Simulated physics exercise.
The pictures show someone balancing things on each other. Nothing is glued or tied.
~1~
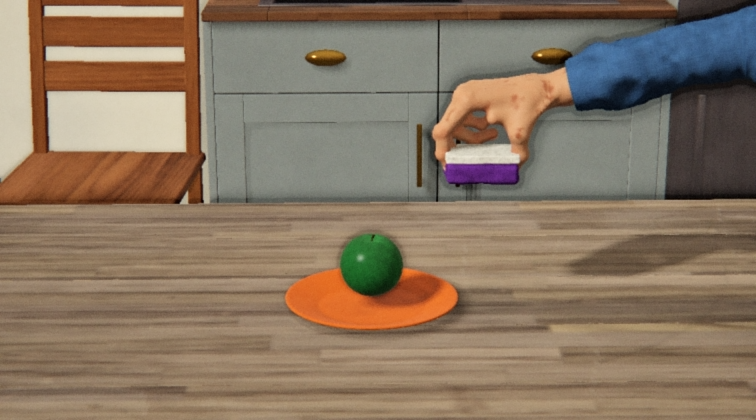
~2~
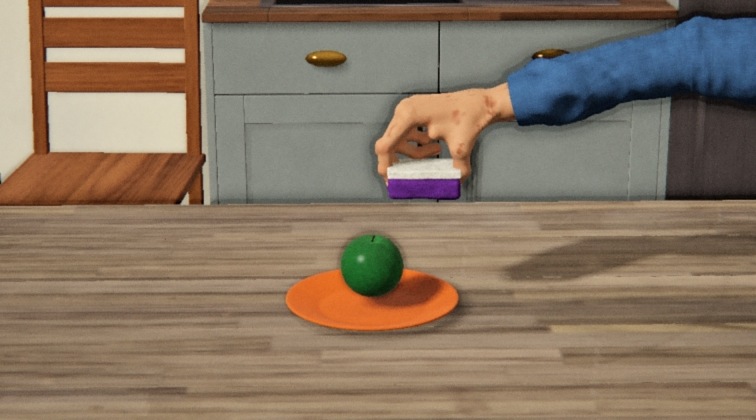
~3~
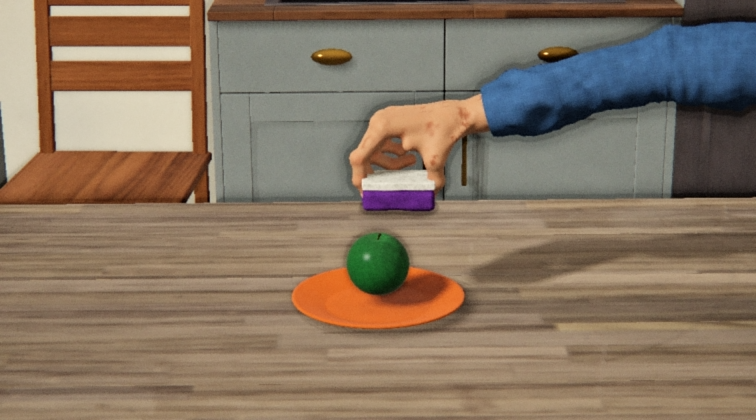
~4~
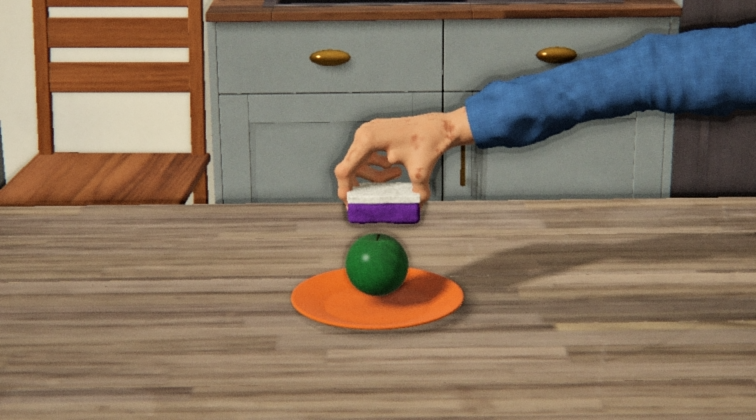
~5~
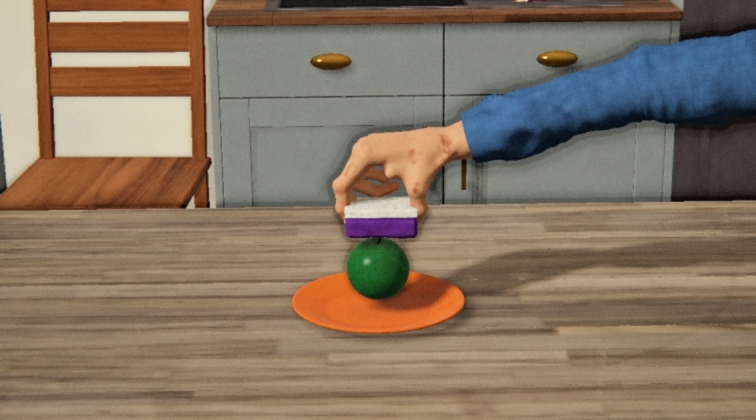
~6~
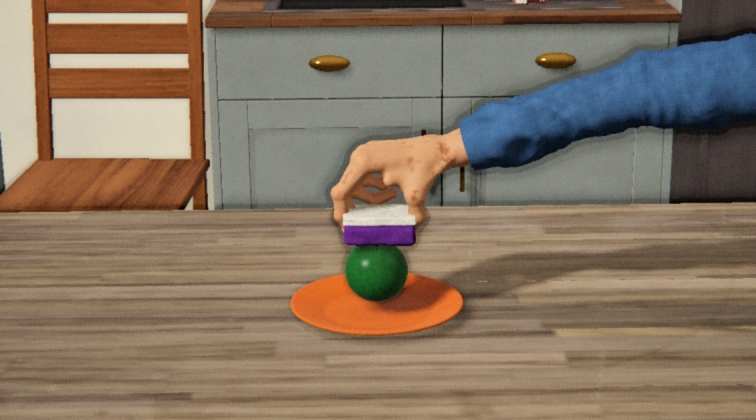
Purple and white sponge moving left and down in a person's hand, then resting on a green apple on an orange plate.
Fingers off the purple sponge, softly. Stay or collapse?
The pile gives way.
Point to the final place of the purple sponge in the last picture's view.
At about (445, 266).
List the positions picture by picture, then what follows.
On its way; purple sponge (481, 165); orange plate (372, 301), in the first picture.
On its way; purple sponge (423, 179); orange plate (372, 302), in the second picture.
On its way; purple sponge (398, 191); orange plate (378, 300), in the third picture.
On its way; purple sponge (384, 203); orange plate (377, 301), in the fourth picture.
On its way; purple sponge (381, 218); orange plate (378, 305), in the fifth picture.
Set down, still held; purple sponge (379, 225); orange plate (377, 307), in the sixth picture.
Then, 0.80 s after the last picture, purple sponge tipped 22° from how it was near (387, 227).
Then, 2.10 s after the last picture, purple sponge tipped 39° from how it was near (404, 231).
Then, 2.30 s after the last picture, purple sponge now fallen.
Then, 2.60 s after the last picture, nothing new.
At rest, fallen, purple sponge; the other 2 in place. Seen from the same camera at the end, purple sponge near (446, 266). The pile loses its balance.
